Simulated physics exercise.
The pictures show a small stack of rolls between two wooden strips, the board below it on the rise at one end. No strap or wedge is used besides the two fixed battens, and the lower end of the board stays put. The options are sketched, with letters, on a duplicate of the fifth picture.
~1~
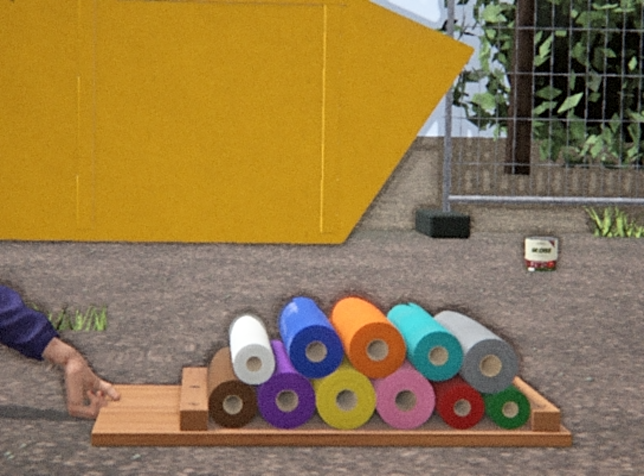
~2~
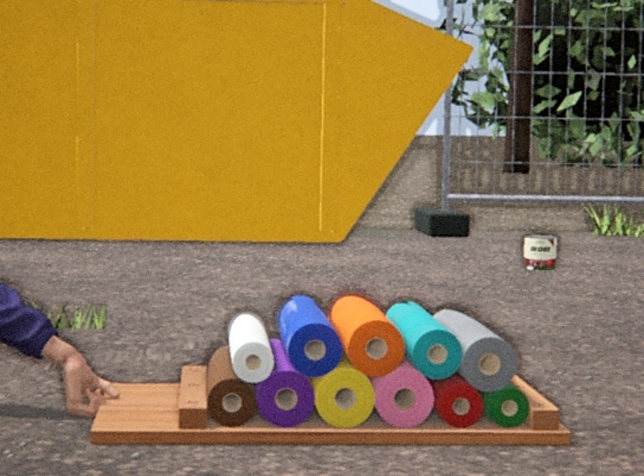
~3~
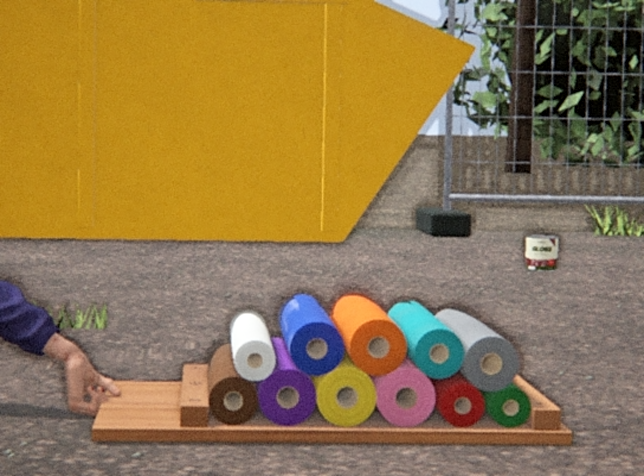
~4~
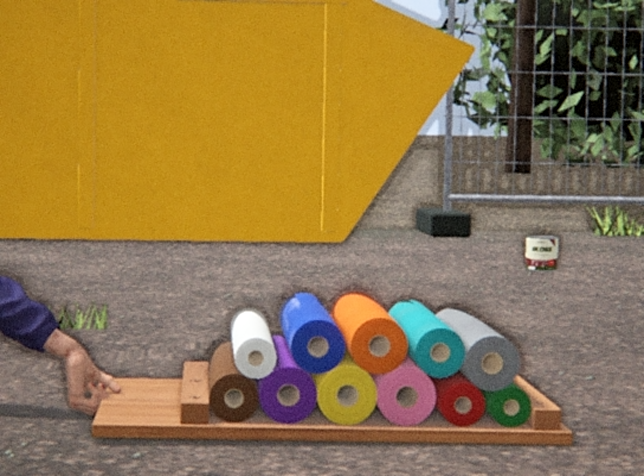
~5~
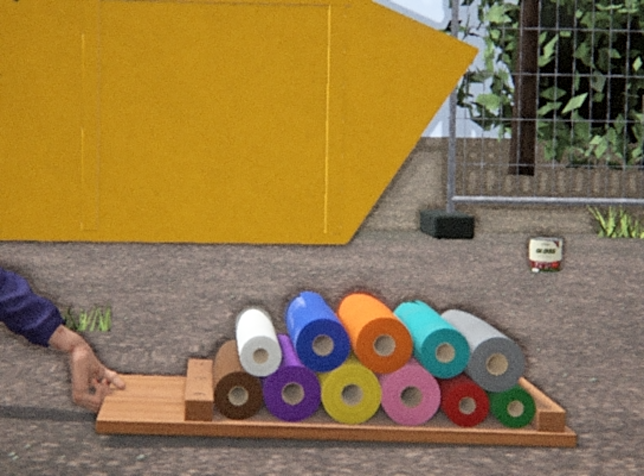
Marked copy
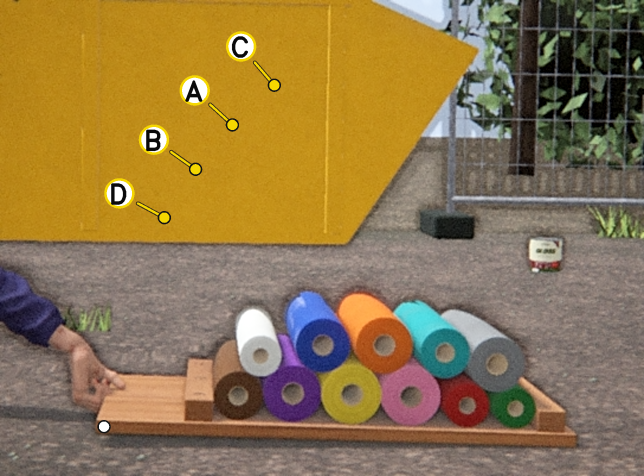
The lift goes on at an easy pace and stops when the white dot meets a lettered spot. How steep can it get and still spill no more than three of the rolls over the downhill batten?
Mark D is as high as it can go.
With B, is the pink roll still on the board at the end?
The pink roll: Yes.
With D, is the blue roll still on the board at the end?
The blue roll: Yes.
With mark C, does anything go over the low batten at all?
Yes, at C.
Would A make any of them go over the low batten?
At A: Yes.
On the marked copy, A at (232, 125); B at (196, 169); C at (274, 85); D at (164, 217); the white dot at (104, 427).
Taking D. A third of the way, board at 16°.
Two thirds of the way, board at 28°.
When it is over, board at 28°, two over the low batten (grey, turquoise).
As for the rest, A five over the low batten; B four over the low batten (grey, blue, orange, turquoise); C five over the low batten.
